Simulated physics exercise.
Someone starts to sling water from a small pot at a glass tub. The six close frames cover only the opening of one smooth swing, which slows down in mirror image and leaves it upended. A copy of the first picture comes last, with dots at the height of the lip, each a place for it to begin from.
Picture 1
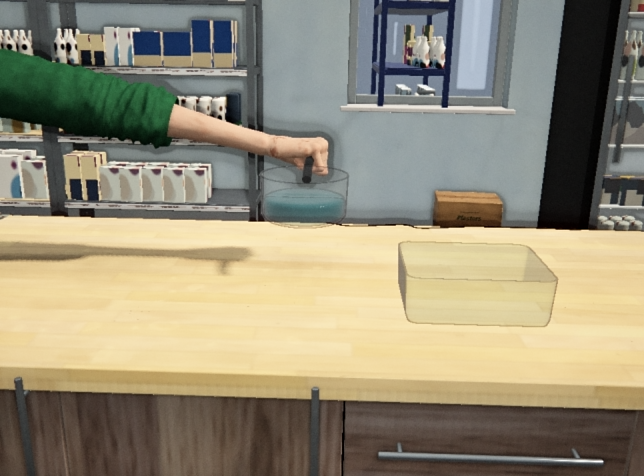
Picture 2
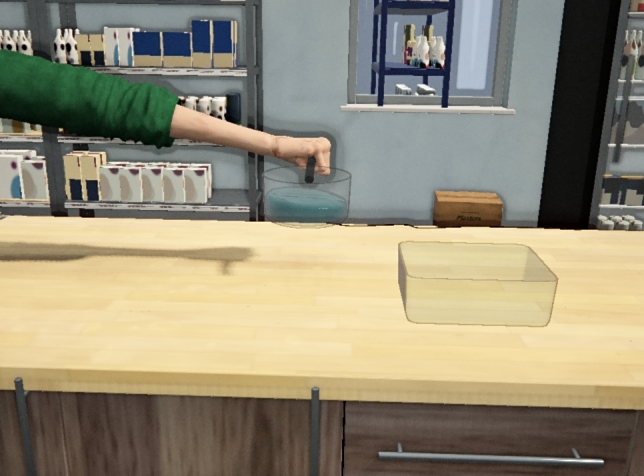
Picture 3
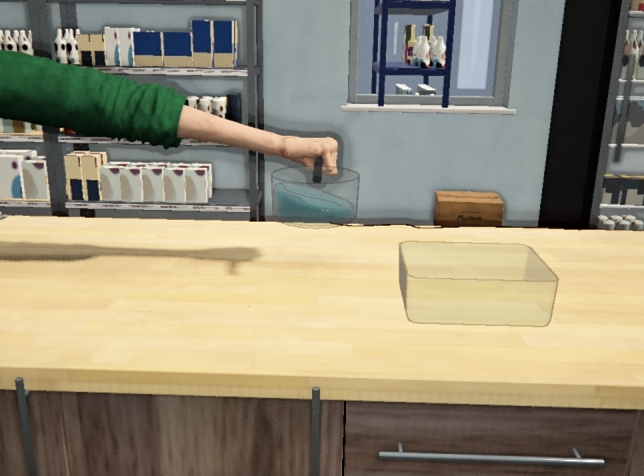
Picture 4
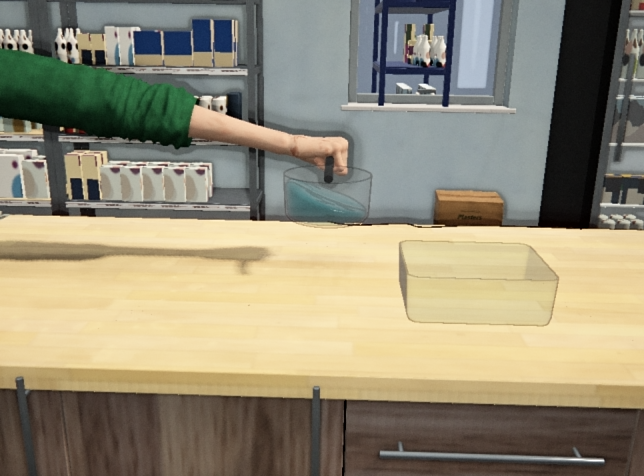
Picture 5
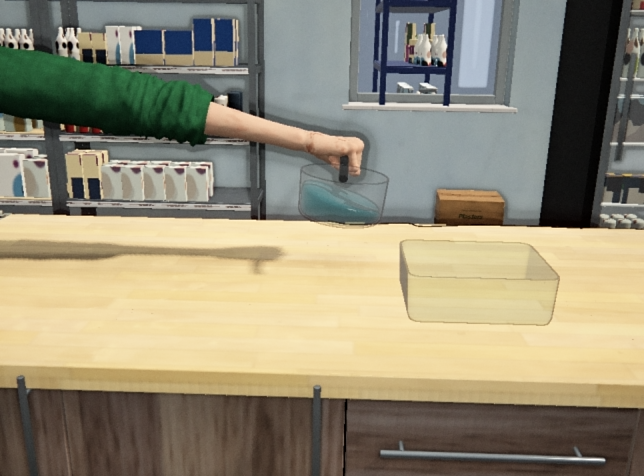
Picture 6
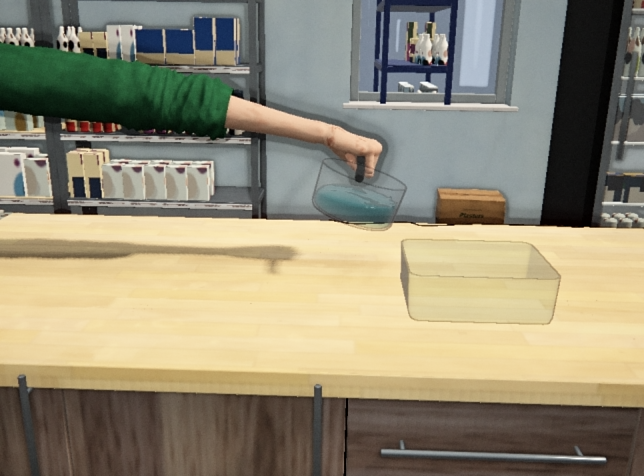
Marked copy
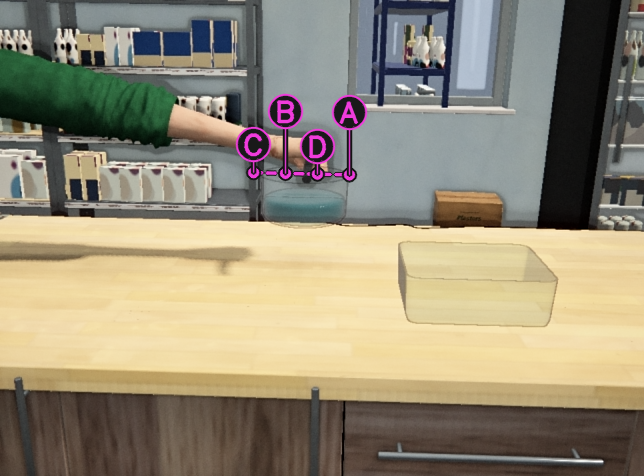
A hand at the end of a green sleeve carried a small clear pot of blue water to the right behind a glass tub on the counter, then tilted the pot slightly.
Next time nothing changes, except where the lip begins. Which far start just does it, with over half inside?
That is place D.
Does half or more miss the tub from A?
No, not at all.
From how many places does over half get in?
Two of them.
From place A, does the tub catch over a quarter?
Yes, it does.
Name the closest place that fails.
B it is.
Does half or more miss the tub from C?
Yes, that goes wrong.
In magenta, A at (349, 174); B at (285, 173); C at (253, 172); D at (317, 174).
With A, about 85 % lands in the tub, 4 % falls short and 12 % goes beside or beyond.
With B, about 31 % lands in the tub, 65 % falls short and 4 % goes beside or beyond.
With C, about 0 % lands in the tub, 99 % falls short.
With D, about 66 % lands in the tub, 26 % falls short and 8 % goes beside or beyond.
